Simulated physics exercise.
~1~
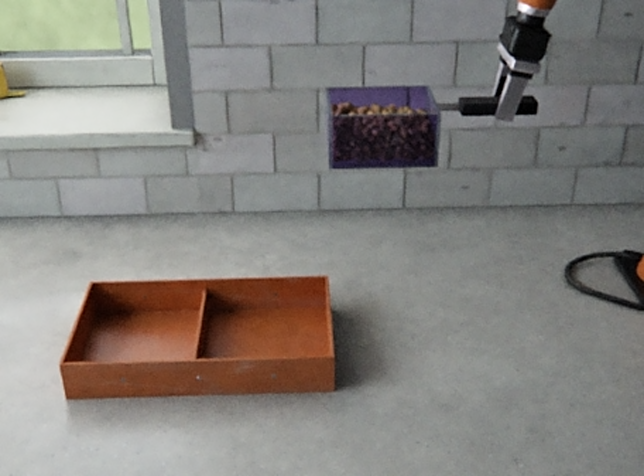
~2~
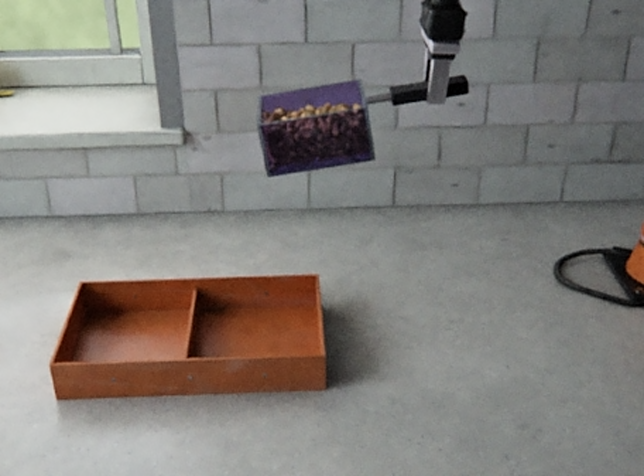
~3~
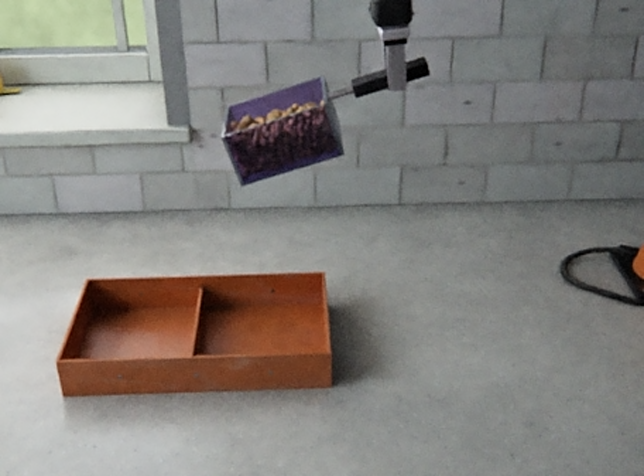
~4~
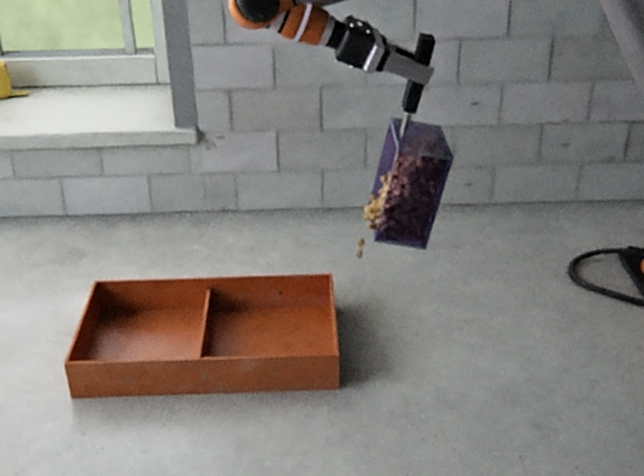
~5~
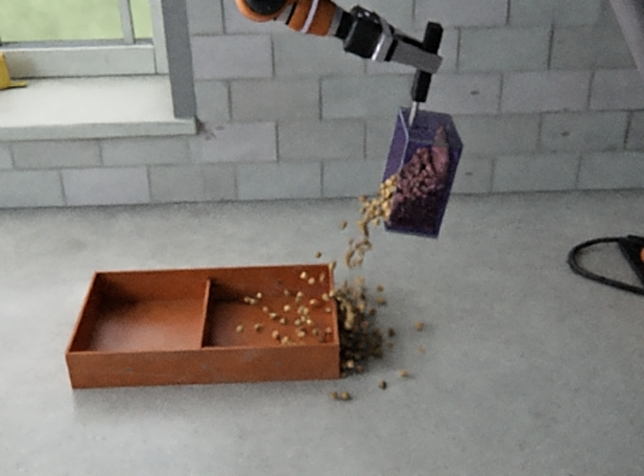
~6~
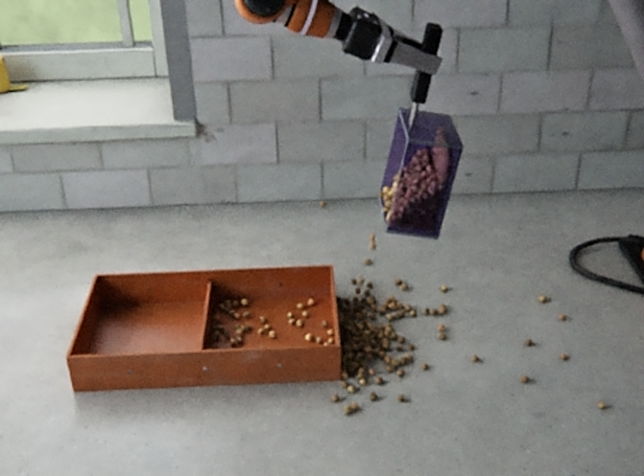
At the start, a robot arm holds a clear purple box of dried chickpeas level above a grey floor, to the upper right of a reddish-brown tray split in two by a cross wall. The arm carries the box left over the tray, tipping it slightly. It then swings back to the right and tilts the box steeply, so the first chickpeas slip out. A stream pours over the tray's right edge, some landing in the right compartment and many piling and scattering on the floor. The flow dwindles, leaving the left compartment empty and many chickpeas still in the tilted box.
